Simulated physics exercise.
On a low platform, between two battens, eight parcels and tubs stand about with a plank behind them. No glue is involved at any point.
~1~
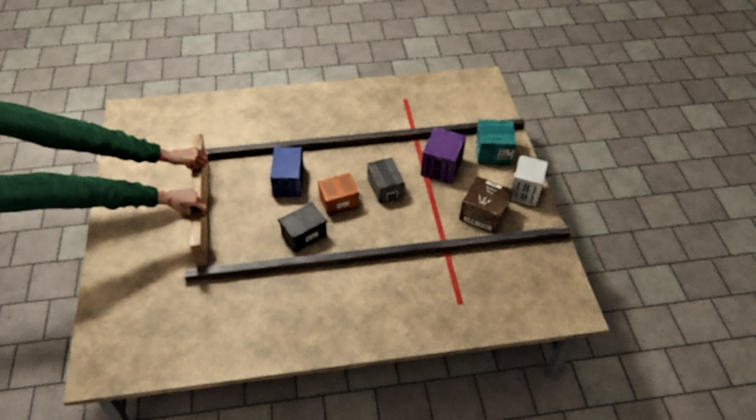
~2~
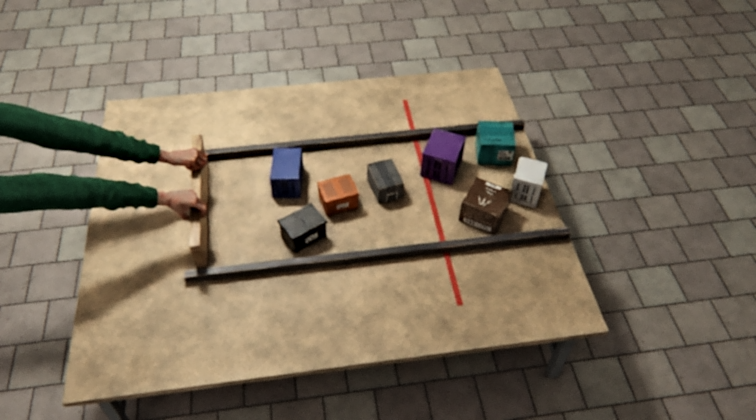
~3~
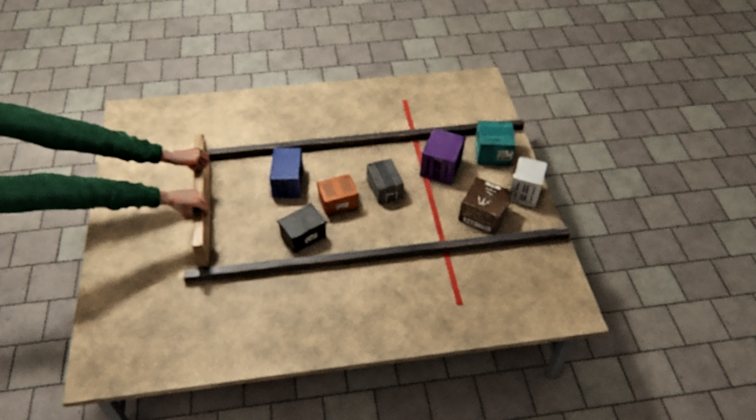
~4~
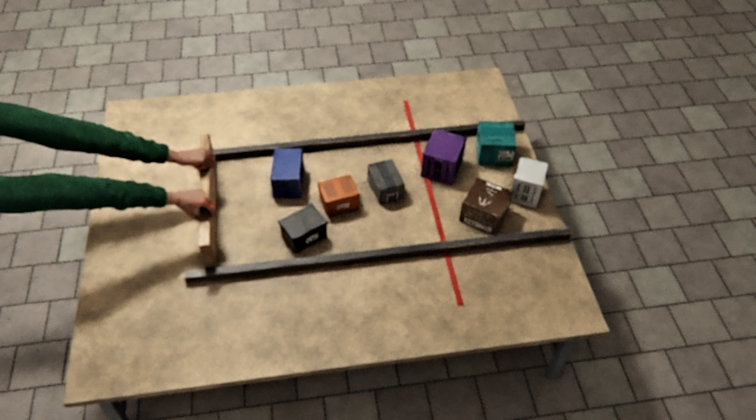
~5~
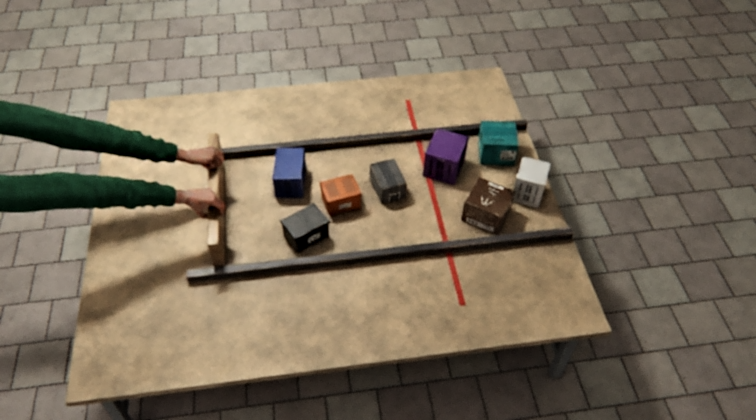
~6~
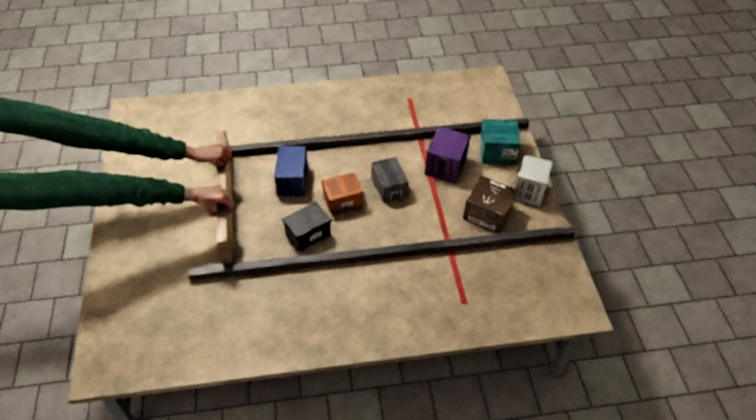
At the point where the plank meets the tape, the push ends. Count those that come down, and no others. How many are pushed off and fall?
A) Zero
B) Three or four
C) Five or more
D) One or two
A.
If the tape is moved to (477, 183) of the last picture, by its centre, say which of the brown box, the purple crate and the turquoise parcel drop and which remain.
Okay, so the brown box is still on top, the purple crate is still on top, and finally the turquoise parcel ends up down.
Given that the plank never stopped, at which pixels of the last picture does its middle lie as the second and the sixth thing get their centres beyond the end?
Roughly (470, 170) for the earlier crossing, roughly (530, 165) for the later one.
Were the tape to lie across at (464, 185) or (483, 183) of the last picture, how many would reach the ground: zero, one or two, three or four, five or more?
The first spot gives one or two, the second gives just one or two.
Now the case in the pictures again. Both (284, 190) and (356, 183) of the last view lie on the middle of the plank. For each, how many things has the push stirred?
Respectively 2 and 4.
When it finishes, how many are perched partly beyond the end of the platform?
It's 1.
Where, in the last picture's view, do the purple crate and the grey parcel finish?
The first sits around (489, 141), while the other sits around (478, 170).
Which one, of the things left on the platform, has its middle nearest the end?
Turquoise parcel - nearest.
A little later, none off yet; white crate at rest near (532, 181); turquoise parcel at rest near (500, 141); brown box at rest near (490, 204).
Next, none off yet; white crate at rest near (532, 181); turquoise parcel moving near (501, 141); brown box at rest near (490, 204).
When it is over, the number that fall off is zero.
